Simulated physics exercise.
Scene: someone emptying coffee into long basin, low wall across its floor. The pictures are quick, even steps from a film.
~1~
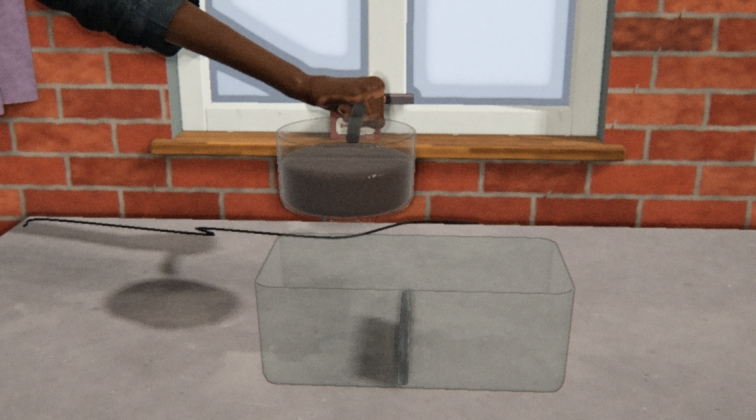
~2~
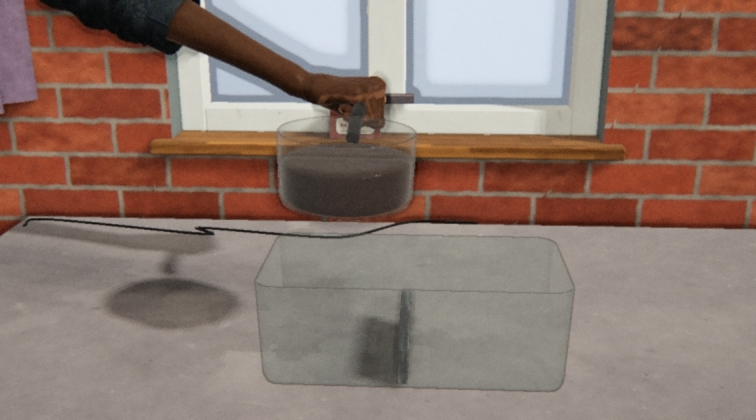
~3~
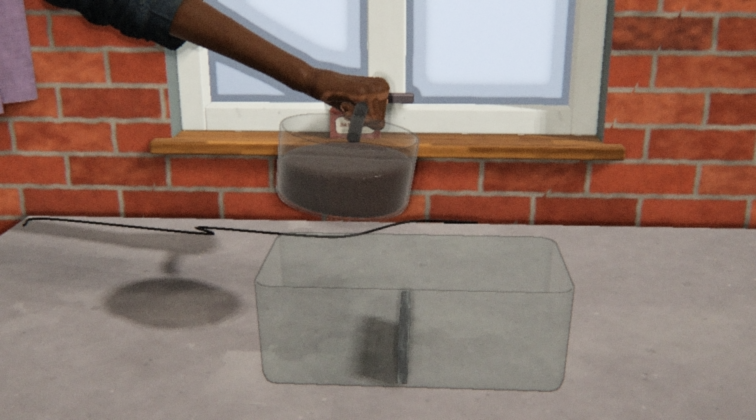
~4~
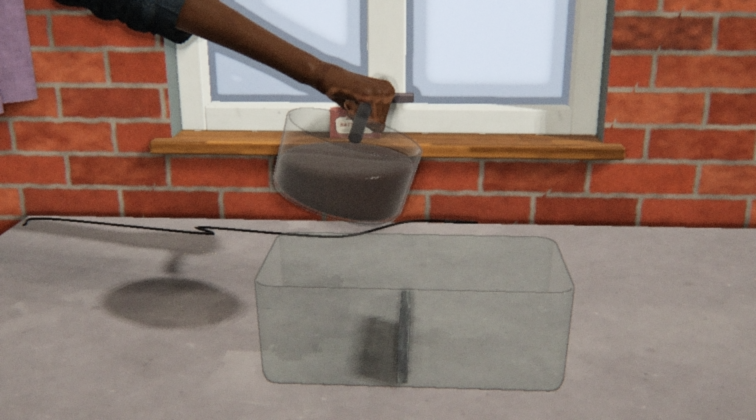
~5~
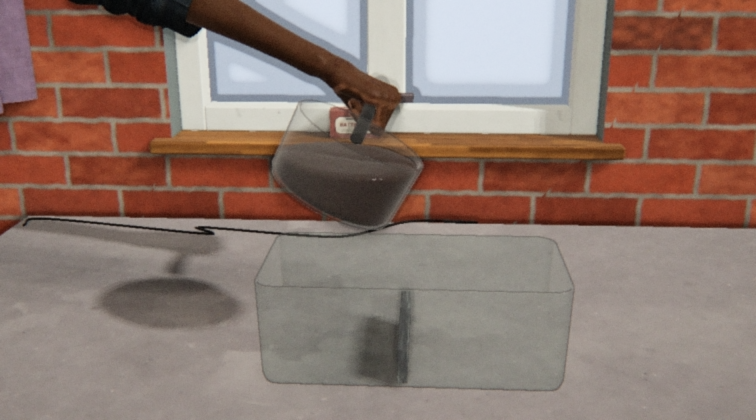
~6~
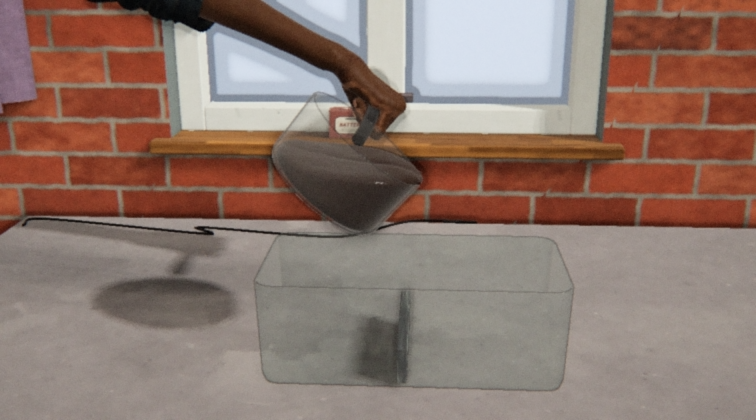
At the start, a hand holds a clear round container of dark coffee nearly upright above a long, empty transparent basin with a low wall across its floor. The hand tilts the container to the right, slowly and then more steeply, and the coffee shifts up to its lowered right rim.
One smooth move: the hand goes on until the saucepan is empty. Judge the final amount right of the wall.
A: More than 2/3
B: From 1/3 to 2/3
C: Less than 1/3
A, more than 2/3.
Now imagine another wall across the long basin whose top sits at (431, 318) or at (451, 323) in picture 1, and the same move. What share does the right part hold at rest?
First try: Roughly 45 per cent; second try: 25 per cent.
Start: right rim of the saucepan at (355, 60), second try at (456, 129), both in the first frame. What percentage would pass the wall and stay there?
35 % and 85 %.
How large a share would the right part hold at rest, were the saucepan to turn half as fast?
Result: Roughly 90 %.
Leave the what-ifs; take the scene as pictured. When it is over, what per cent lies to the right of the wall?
Roughly 80 %.
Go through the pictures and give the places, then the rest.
In the first frame, it leans 0°; its right rim is at (415, 134); the coffee meets the walls at (282, 157) and (411, 159); the long basin's rim runs from (267, 259) to (564, 266); the wall's top is at (405, 320).
In the second frame, it leans 2°; its right rim is at (415, 136); the coffee meets the walls at (282, 156) and (411, 159).
In the third frame, it leans 7°; its right rim is at (418, 142); the coffee meets the walls at (282, 155) and (413, 160).
In the fourth frame, it leans 16°; its right rim is at (420, 153); the coffee meets the walls at (282, 154) and (415, 162).
In the fifth frame, it leans 27°; its right rim is at (421, 167); the coffee meets the walls at (279, 152) and (417, 166).
In the sixth frame, it leans 40°; its right rim is at (418, 183); the coffee meets the walls at (278, 144) and (415, 170); 1 per cent is over the edge.
A moment on, the saucepan is tipped right over and 22 per cent is still to pour, 1 is left of the wall and 46 right of it.
Next, the saucepan is tipped right over and 4 per cent is still to pour, 12 is left of the wall and 78 right of it.
Then the saucepan is tipped right over and 0 per cent is still to pour, 14 is left of the wall and 82 right of it.
Later the saucepan is tipped right over and 0 per cent is still to pour, 17 is left of the wall and 82 right of it.
At rest 17 per cent lies left of the wall, 81 right of it and 2 outside.
